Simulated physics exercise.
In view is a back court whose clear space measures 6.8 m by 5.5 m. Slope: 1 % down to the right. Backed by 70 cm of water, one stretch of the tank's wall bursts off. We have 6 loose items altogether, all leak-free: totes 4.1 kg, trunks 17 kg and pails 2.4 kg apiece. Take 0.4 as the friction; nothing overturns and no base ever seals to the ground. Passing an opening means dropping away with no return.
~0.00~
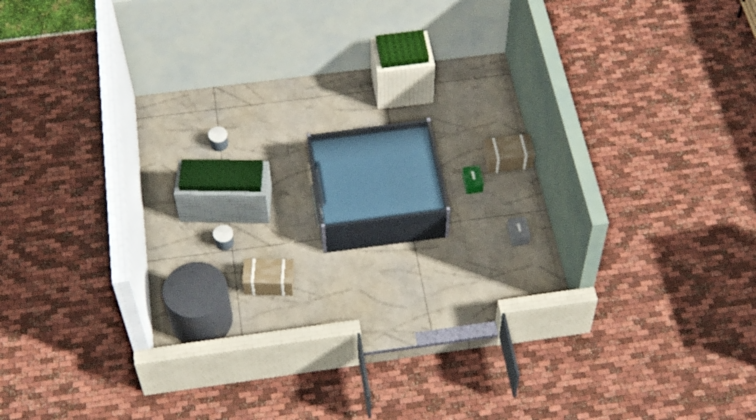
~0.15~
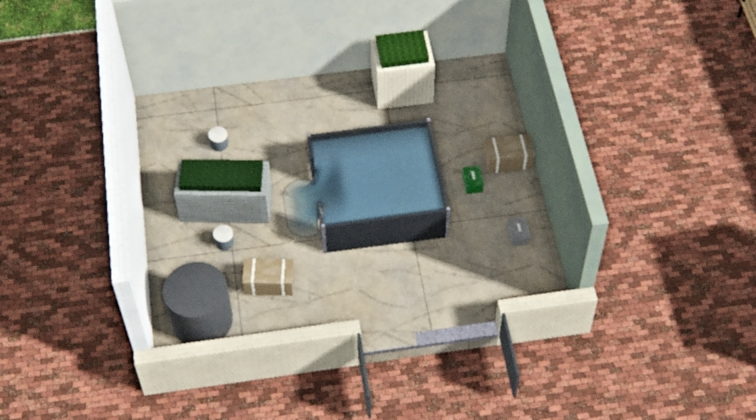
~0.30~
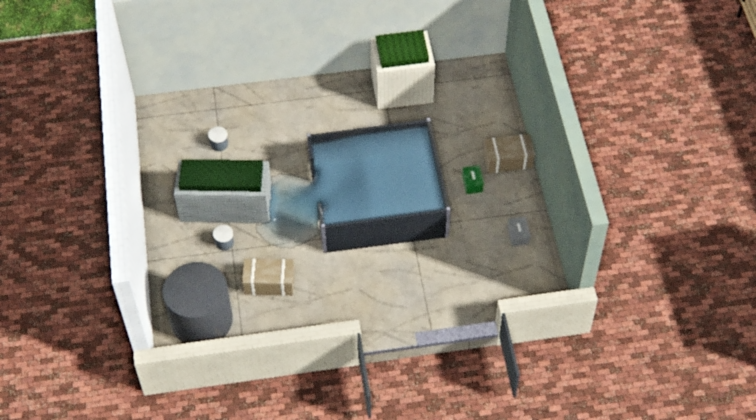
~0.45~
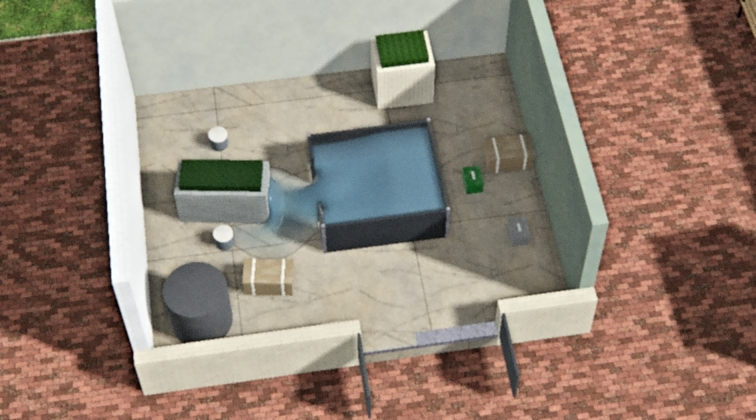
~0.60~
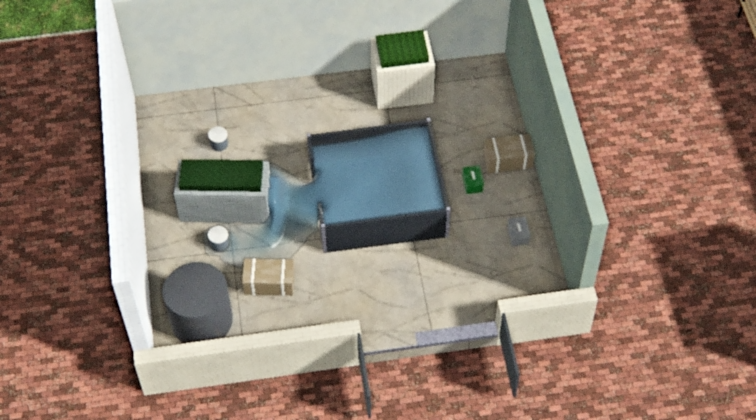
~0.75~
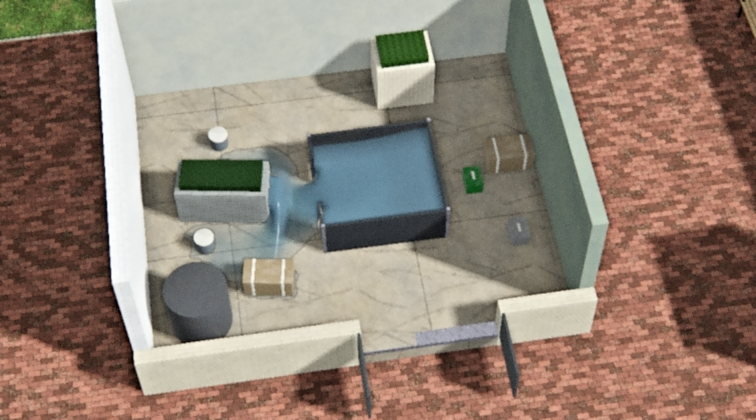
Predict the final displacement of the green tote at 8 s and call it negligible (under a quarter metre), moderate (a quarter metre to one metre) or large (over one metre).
Negligible.
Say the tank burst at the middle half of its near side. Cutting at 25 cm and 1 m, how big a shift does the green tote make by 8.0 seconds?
Outcome for the green tote: It remains nearly still.
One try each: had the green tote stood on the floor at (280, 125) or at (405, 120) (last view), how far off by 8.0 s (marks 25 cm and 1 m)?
Taken in turn, it is carried a long way and then glides a modest way.
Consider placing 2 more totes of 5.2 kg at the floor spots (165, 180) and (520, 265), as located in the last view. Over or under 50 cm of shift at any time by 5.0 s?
So that's across the line and then behind the line.
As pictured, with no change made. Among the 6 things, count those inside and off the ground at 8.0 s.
3 of them.
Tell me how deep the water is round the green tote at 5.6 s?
Roughly 0 cm.
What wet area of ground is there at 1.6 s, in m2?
16 m2.
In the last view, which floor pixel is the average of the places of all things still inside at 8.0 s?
Close to (408, 175).
After 1.6 s the green tote is near (473, 176), 0.0 m from its start, aground; 0 of 6 are out; 0 afloat.
After 3.6 s the green tote is near (473, 176), 0.0 m from its start, aground; 0 of 6 are out; 2 afloat.
After 5.6 s the green tote is near (473, 176), 0.0 m from its start, aground; 0 of 6 are out; 2 afloat.
After 8.0 s the green tote is near (473, 176), 0.0 m from its start, aground; 0 of 6 are out; 3 afloat.
